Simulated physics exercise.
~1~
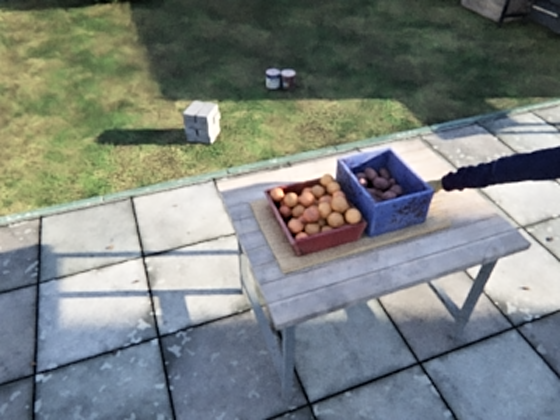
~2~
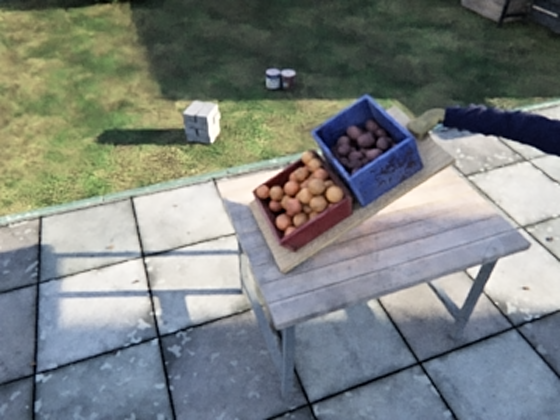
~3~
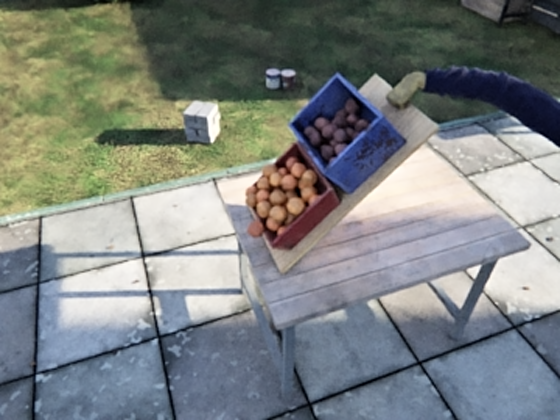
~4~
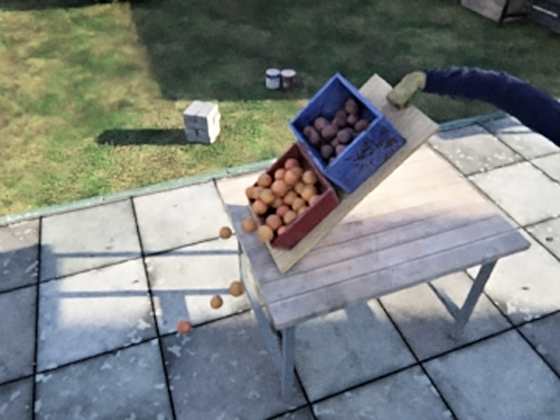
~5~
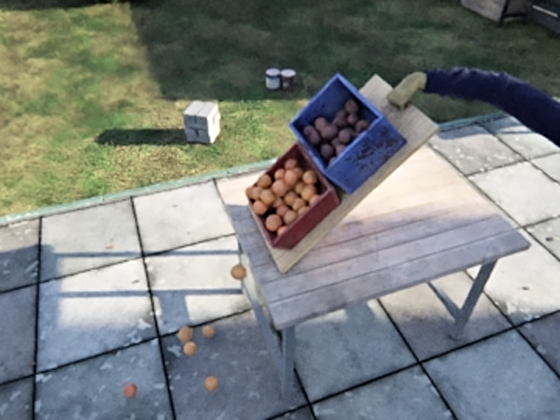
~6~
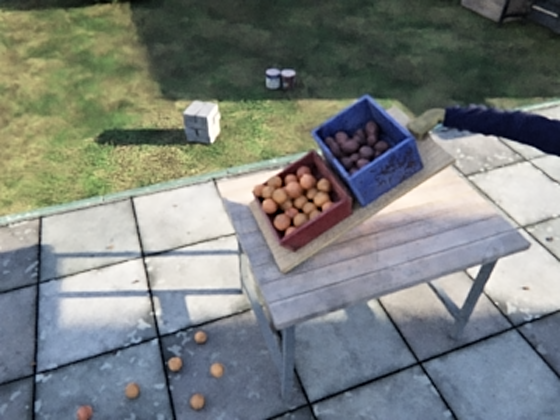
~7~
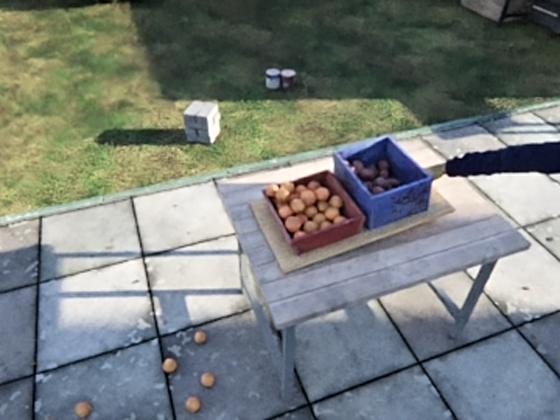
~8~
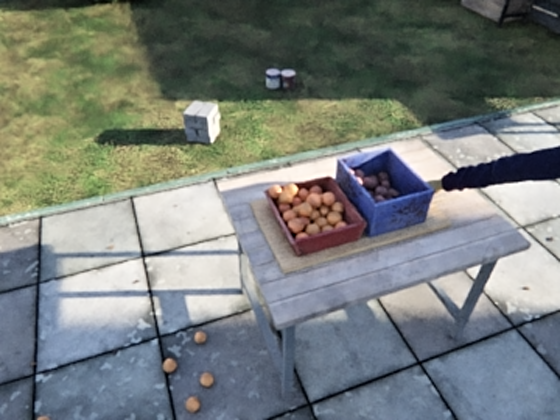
A dark-sleeved, gloved arm lifted the right end of a board on a table, tipping a red crate and a blue crate leftward. A few orange-brown potatoes spilled from the red crate onto the paving, then the board was lowered flat, the blue crate's load still inside.
